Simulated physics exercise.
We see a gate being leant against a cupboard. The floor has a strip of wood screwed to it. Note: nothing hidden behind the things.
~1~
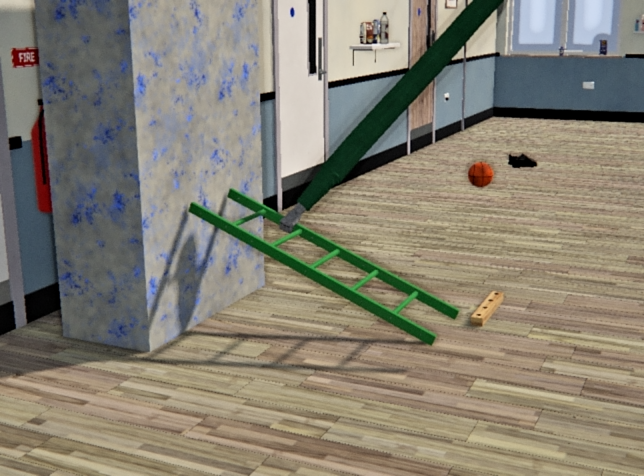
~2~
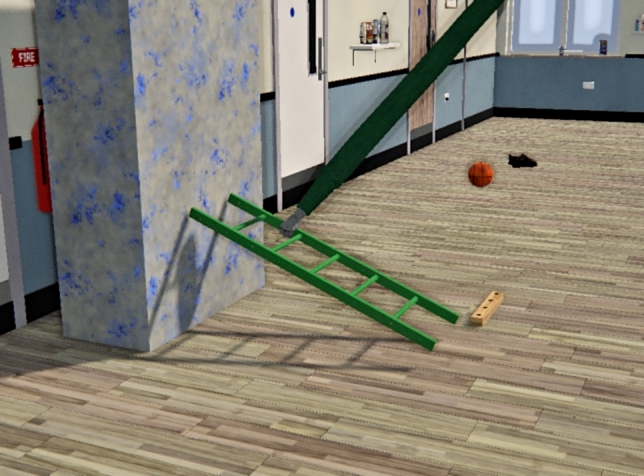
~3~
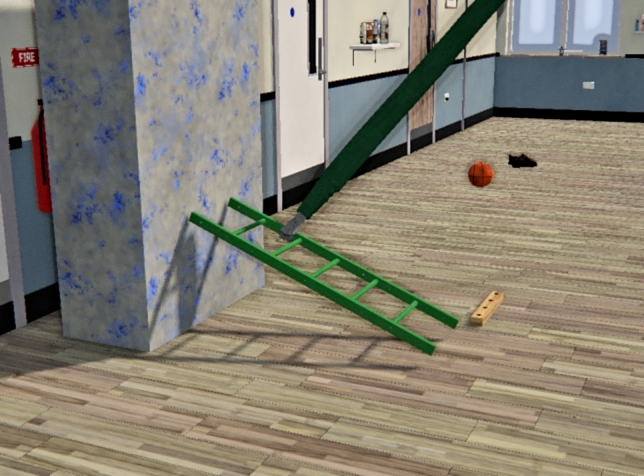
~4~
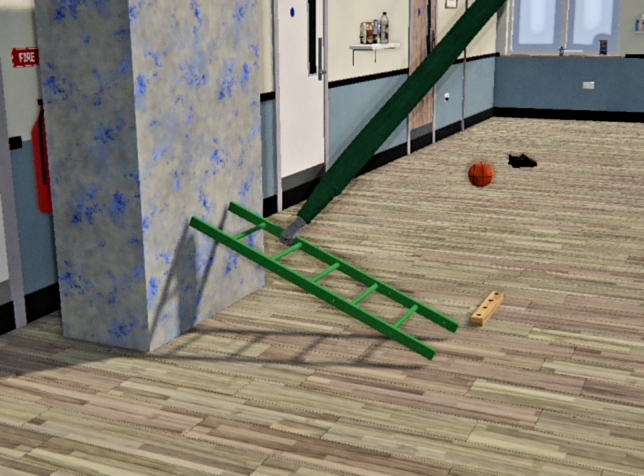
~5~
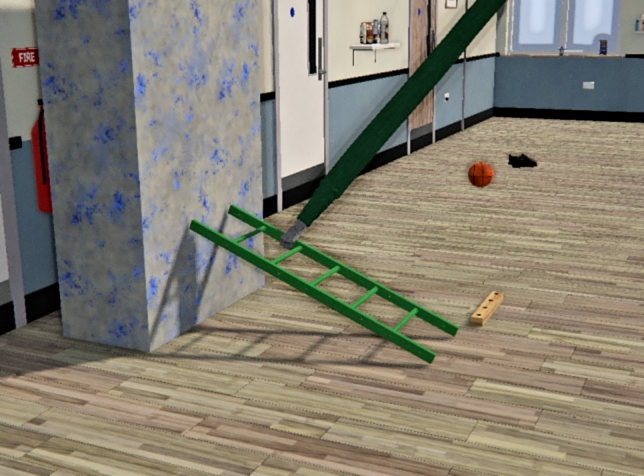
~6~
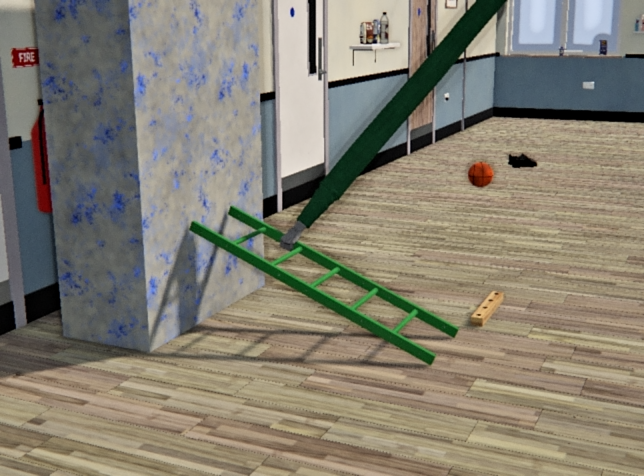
A green gate, shaped like a ladder, leans at a low slant against a blue-blotched, pale cupboard while a dark green arm reaches down to it. The gate's lower end shifts slightly toward the viewer, then stays still with the arm's grey tip at the gate, near a small wooden batten.
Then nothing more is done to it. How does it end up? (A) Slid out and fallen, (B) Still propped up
A.
Then, 0.30 s after the last picture, green gate tipped 15° from how it was near (331, 312).
At rest, the green gate slides out and falls, near (336, 329).
